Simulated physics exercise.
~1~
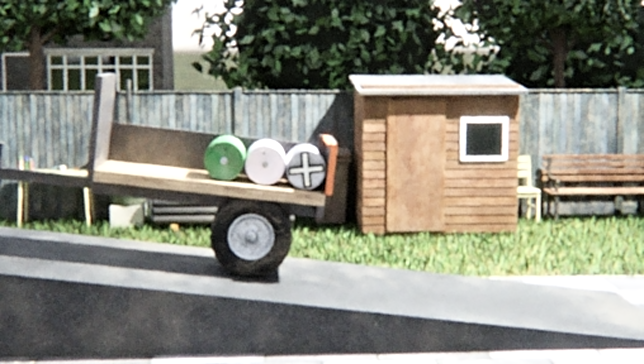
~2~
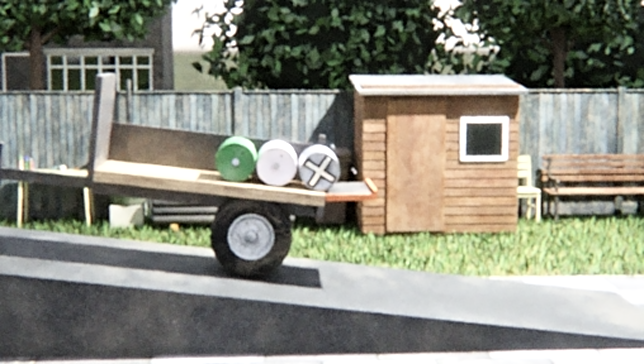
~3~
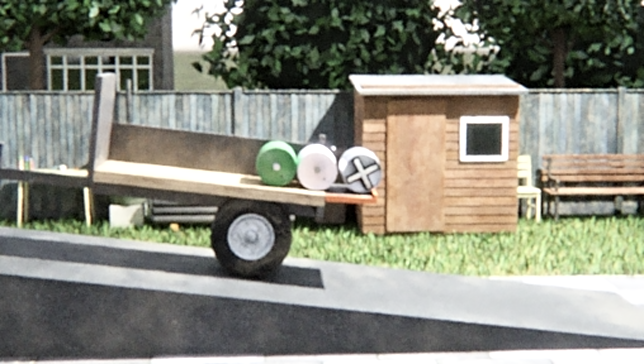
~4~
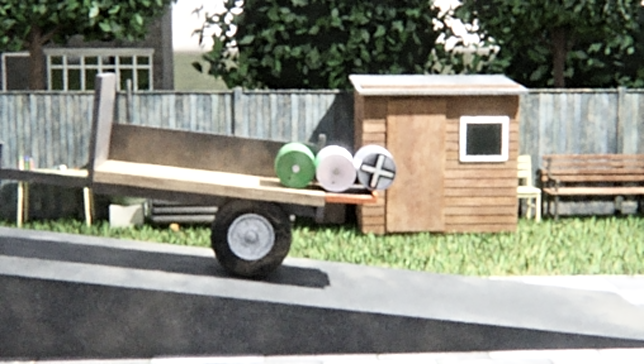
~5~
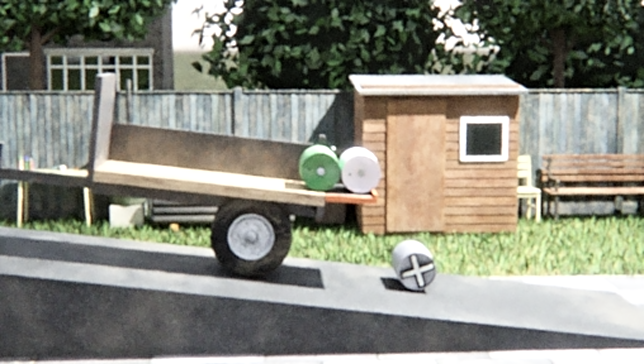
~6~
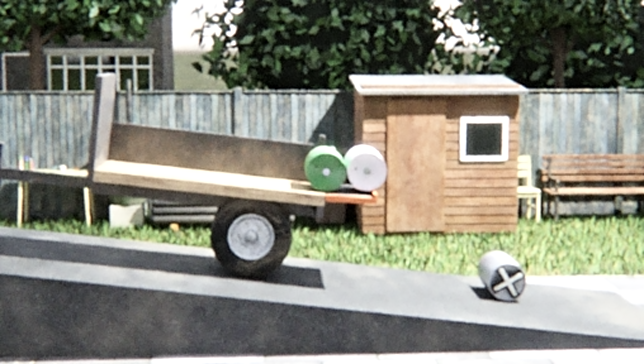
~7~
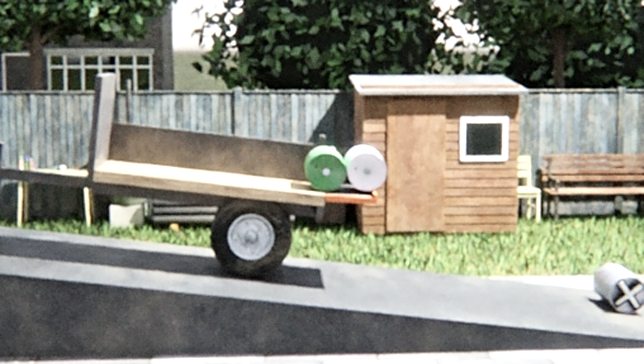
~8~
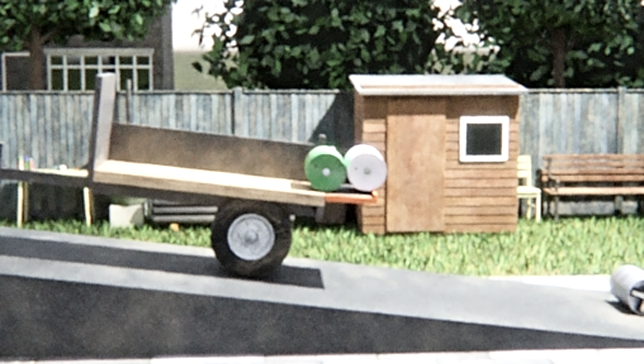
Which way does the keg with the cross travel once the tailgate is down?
It travels to the right, rolling off the end of the trailer and on down the slope towards the right edge of the view.
A wooden trailer with one large black tyre in view stands on a dark slope that drops to the right, seen from the side, with a shed, a bench and a grey fence behind. Three kegs sit together on its bed, green at left, pale pink in the middle and grey with a white cross at right. The orange-edged tailgate swings down, and the kegs roll right towards it. The crossed keg goes over the edge, lands on the slope and rolls away. The green and pale kegs stop side by side near the lowered gate and stay aboard, while the crossed keg ends partly out of view at the right.
